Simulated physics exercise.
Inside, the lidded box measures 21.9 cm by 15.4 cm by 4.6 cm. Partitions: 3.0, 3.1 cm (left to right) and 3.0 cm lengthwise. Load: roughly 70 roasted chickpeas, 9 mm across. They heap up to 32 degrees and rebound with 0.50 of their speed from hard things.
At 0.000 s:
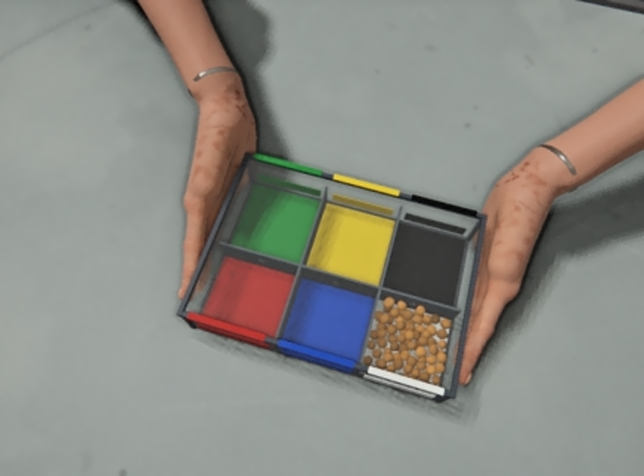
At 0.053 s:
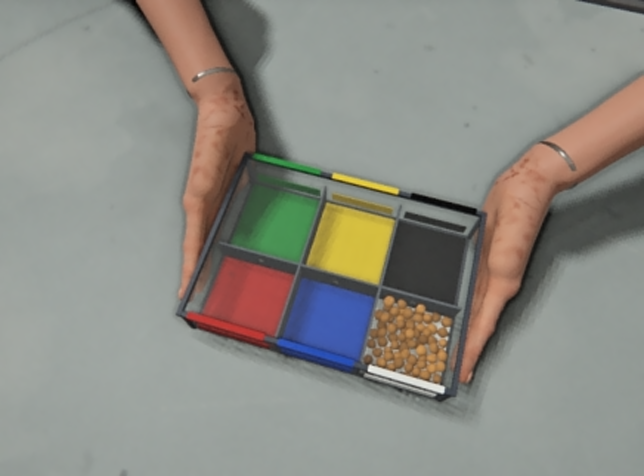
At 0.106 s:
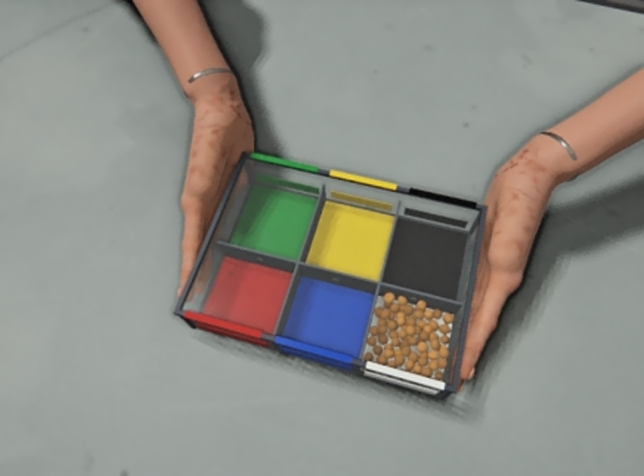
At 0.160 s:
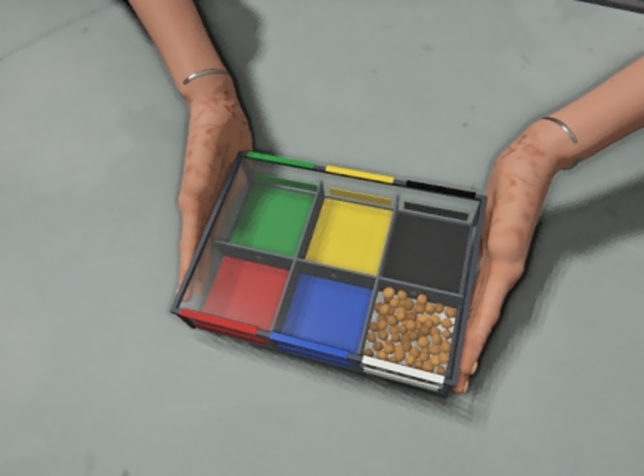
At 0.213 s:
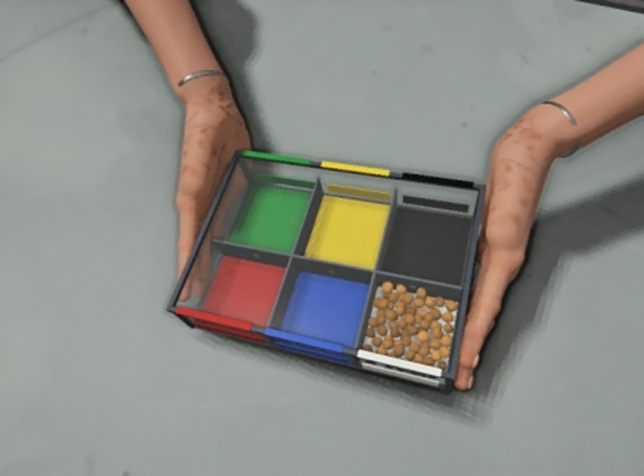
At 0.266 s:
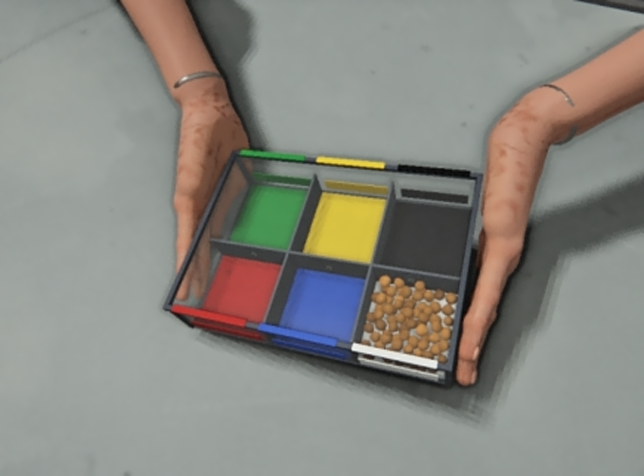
A clear box with six colored compartments, one filled with roasted chickpeas, tilted slightly between two hands, its front edge shifting a little up and to the left while the chickpeas stayed in their corner section.
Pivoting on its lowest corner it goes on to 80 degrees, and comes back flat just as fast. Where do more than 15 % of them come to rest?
Red: Under, blue: Under, green: Under, yellow: Under, white: Over, black: Under.
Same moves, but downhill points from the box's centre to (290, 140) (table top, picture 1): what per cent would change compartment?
About 25 per cent.
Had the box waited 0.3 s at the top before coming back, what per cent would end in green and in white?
Then: Green 0; white 95.
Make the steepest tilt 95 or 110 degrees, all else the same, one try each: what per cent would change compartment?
About 40 and 35 per cent.
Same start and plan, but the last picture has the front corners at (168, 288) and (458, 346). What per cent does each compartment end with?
Red 0, blue 5, green 0, yellow 10, white 80, black 5.
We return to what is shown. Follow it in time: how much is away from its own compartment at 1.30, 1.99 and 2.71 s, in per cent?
In turn: 0, 10, 10.
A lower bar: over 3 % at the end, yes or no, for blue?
Blue yes.
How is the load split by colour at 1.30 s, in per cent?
Red 0; blue 0; green 0; yellow 0; white 100; black 0.
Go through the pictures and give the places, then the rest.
The first picture shows box tilt 0 degrees, front corners at (183, 312) and (451, 392); white 100 %.
The second picture shows box tilt 1 degrees, front corners at (183, 312) and (451, 391).
The third picture shows box tilt 3 degrees, front corners at (181, 311) and (452, 387), lowest corner left back.
The fourth picture shows box tilt 7 degrees, front corners at (177, 309) and (452, 380), lowest corner left back.
The fifth picture shows box tilt 11 degrees, front corners at (173, 307) and (450, 373), lowest corner left back.
The sixth picture shows box tilt 14 degrees, front corners at (170, 306) and (447, 365), lowest corner left back; white 100 %. The box's pace is about 70 degrees a second.
After 1.30 s, tilt 80 degrees; white 100 %.
After 1.99 s, tilt 35 degrees; blue 10 %, white 90 %.
After 2.71 s, tilt 0 degrees; blue 10 %, white 90 %.
By 3.0 s all is still; red 0 %, blue 10 %, green 0 %, yellow 0 %, white 90 %, black 0 %.
